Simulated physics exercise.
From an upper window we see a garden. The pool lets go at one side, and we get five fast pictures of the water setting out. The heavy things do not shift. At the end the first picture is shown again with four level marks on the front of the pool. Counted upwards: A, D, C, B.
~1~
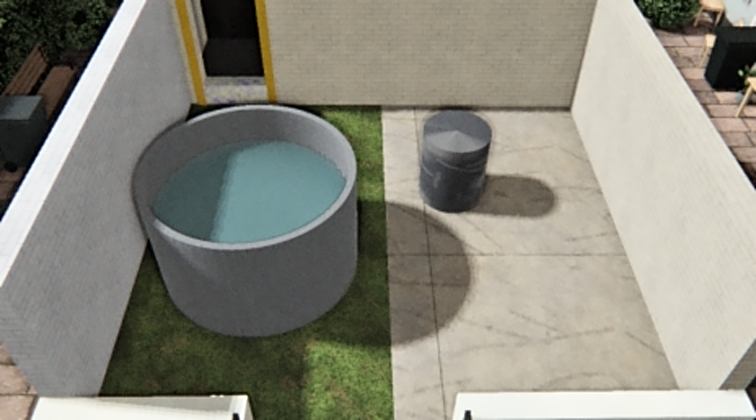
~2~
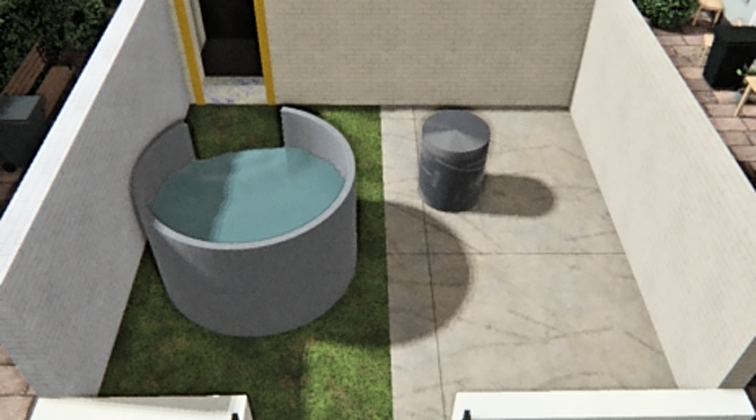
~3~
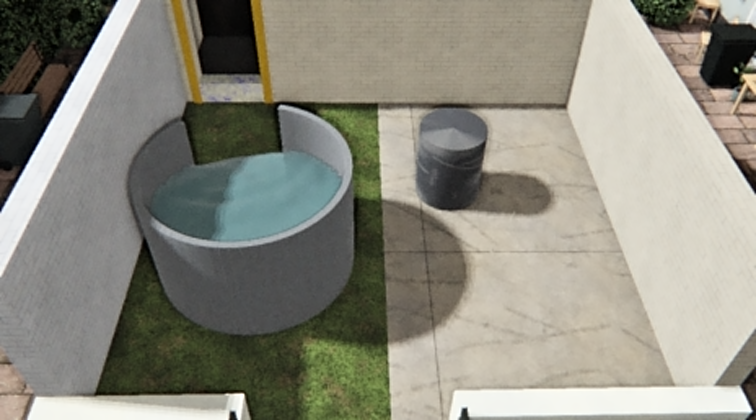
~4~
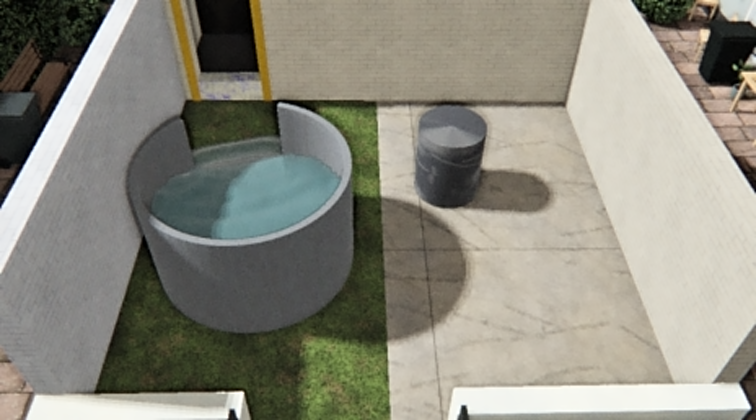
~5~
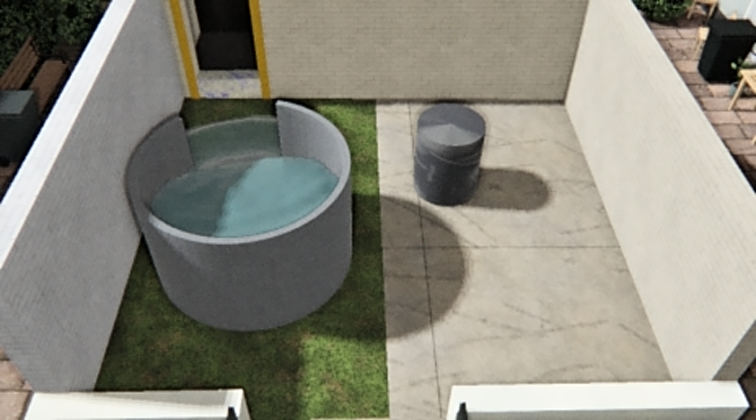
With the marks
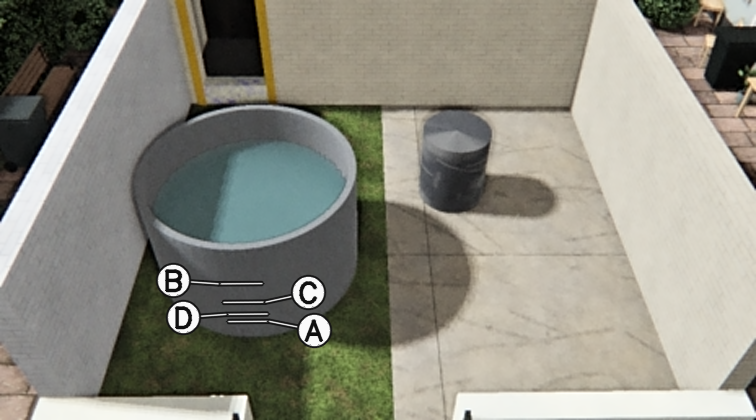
Walled garden seen from above, a rear section of the round grey pool's wall vanishing and water spreading through the gap.
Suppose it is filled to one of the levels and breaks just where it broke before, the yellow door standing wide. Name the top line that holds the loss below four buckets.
Choose C.
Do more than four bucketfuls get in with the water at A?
No, that is safe.
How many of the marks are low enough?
Three of them.
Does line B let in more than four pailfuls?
Yes, that goes wrong.
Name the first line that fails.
It is B.
In white, A at (248, 321); B at (240, 283); C at (244, 302); D at (247, 314); from the bottom up A, D, C, B.
With A, nothing gets over.
With B, about 11 bucketfuls get in.
With C, a splash gets over, under a bucket.
With D, nothing gets over.
